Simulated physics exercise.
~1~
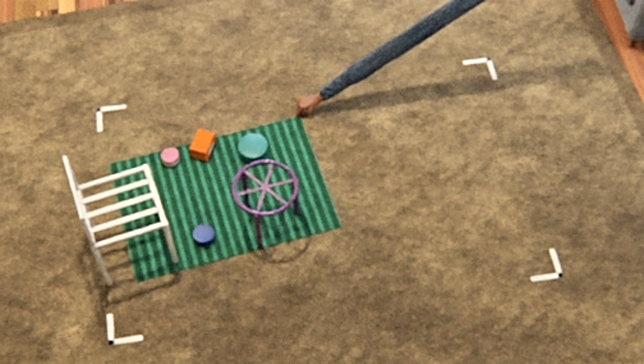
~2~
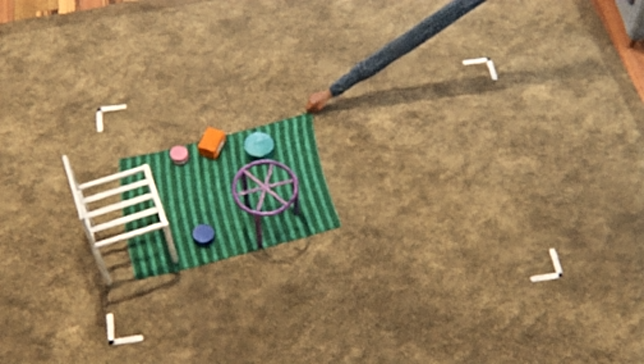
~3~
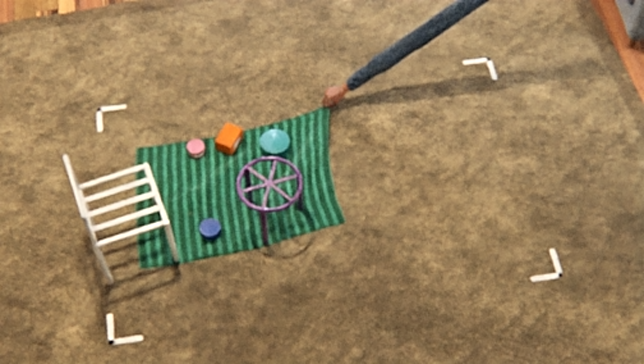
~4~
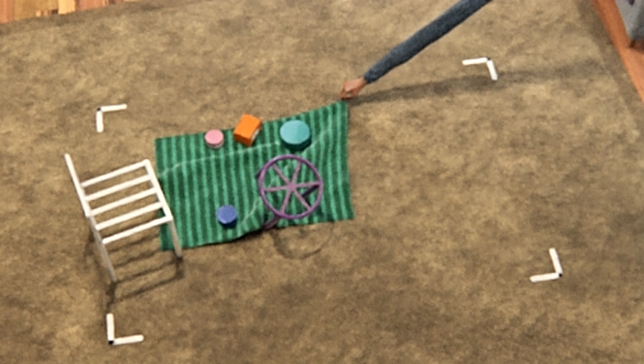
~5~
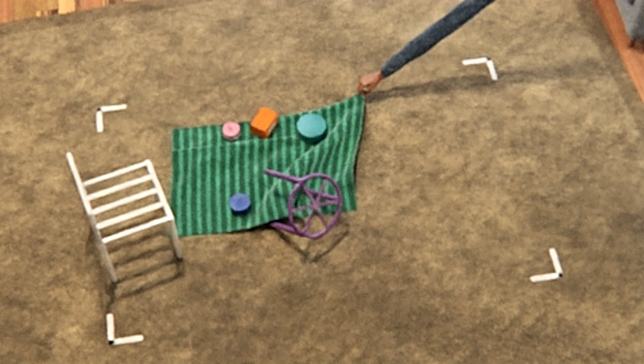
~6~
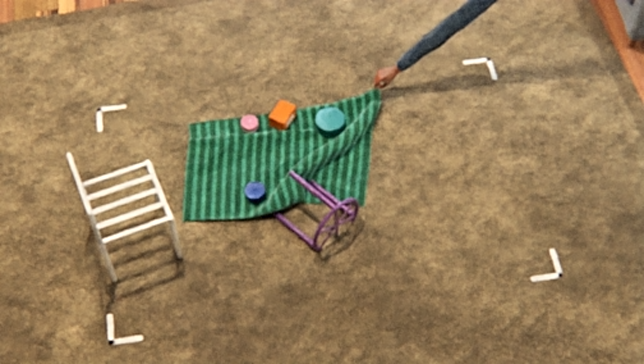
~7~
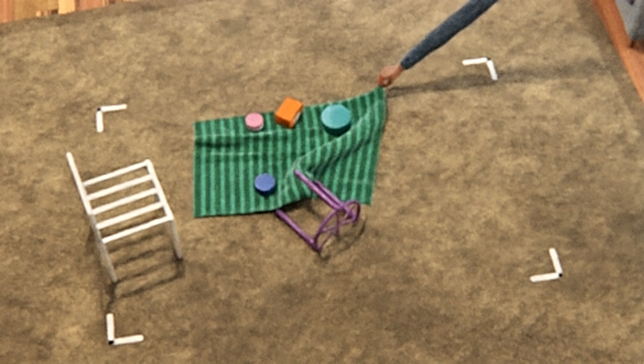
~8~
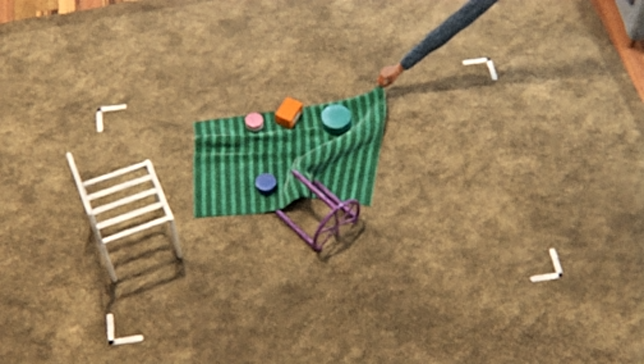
A hand dragged a striped green rug to the right and slightly upward, carrying the blue, pink, teal and orange items along, while the purple stool tipped over onto its side and the white chair stayed standing as the rug slid out, ending rumpled.
